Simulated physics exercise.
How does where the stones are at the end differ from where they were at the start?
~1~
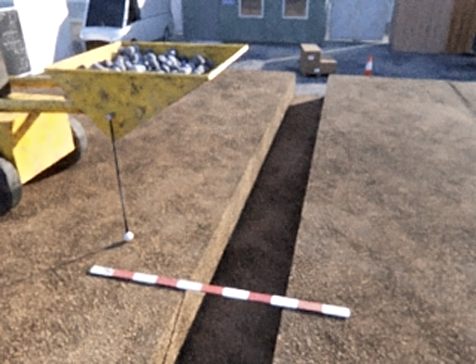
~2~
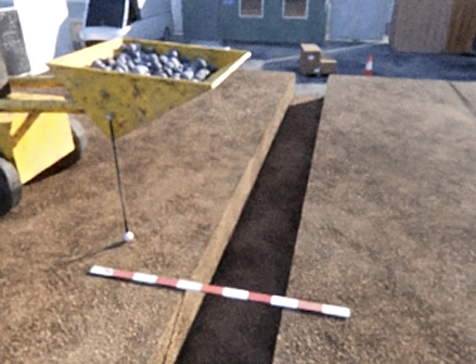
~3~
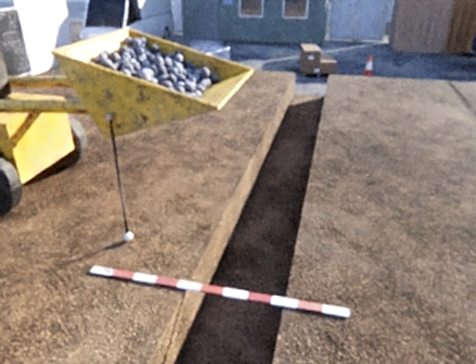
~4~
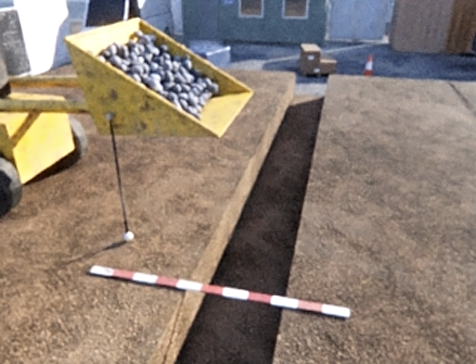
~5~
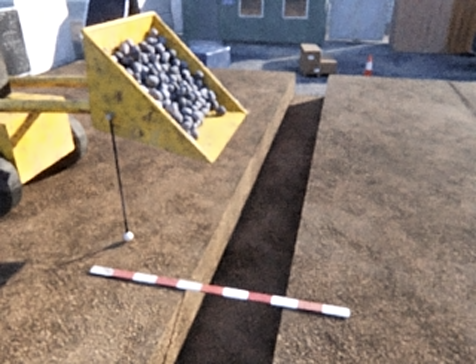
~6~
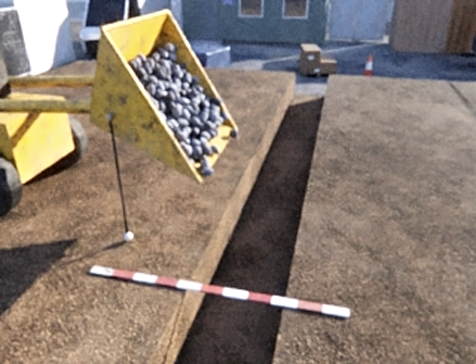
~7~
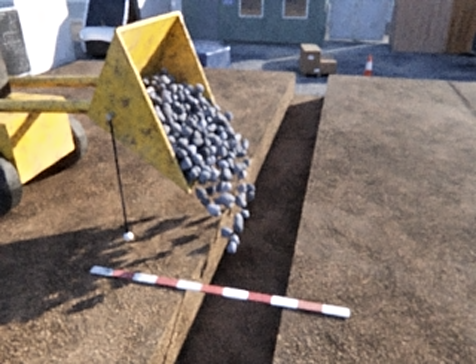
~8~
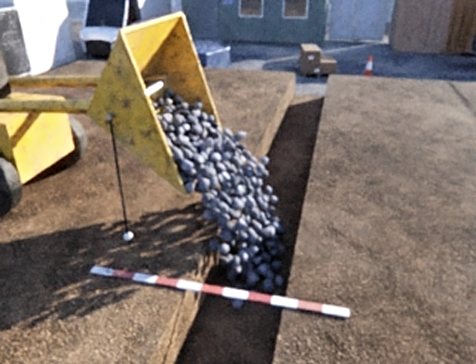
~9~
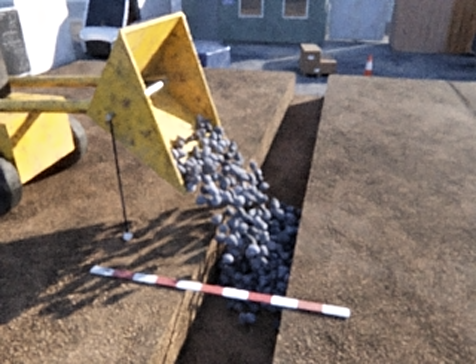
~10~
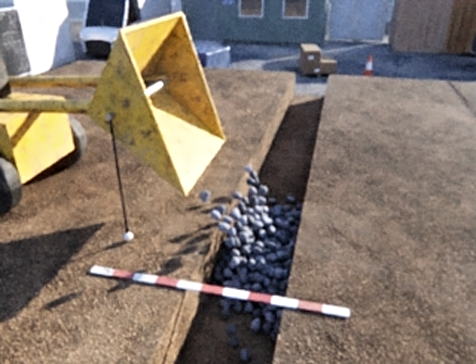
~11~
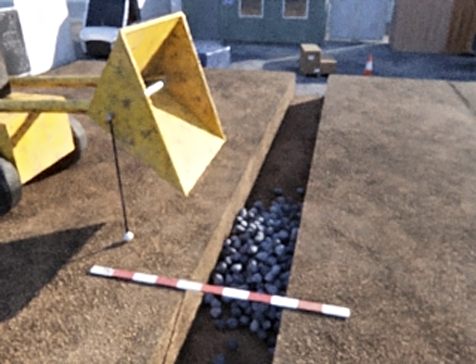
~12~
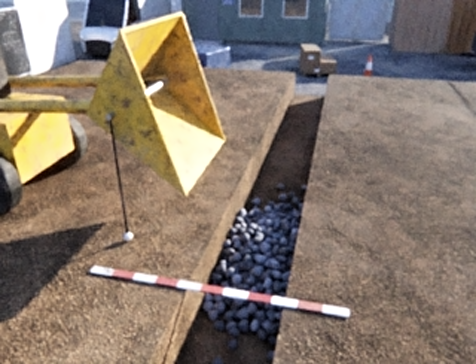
At the start the stones were heaped in the raised yellow bucket on the left, and by the end they were lying lower down and further right, at the bottom of the trench.
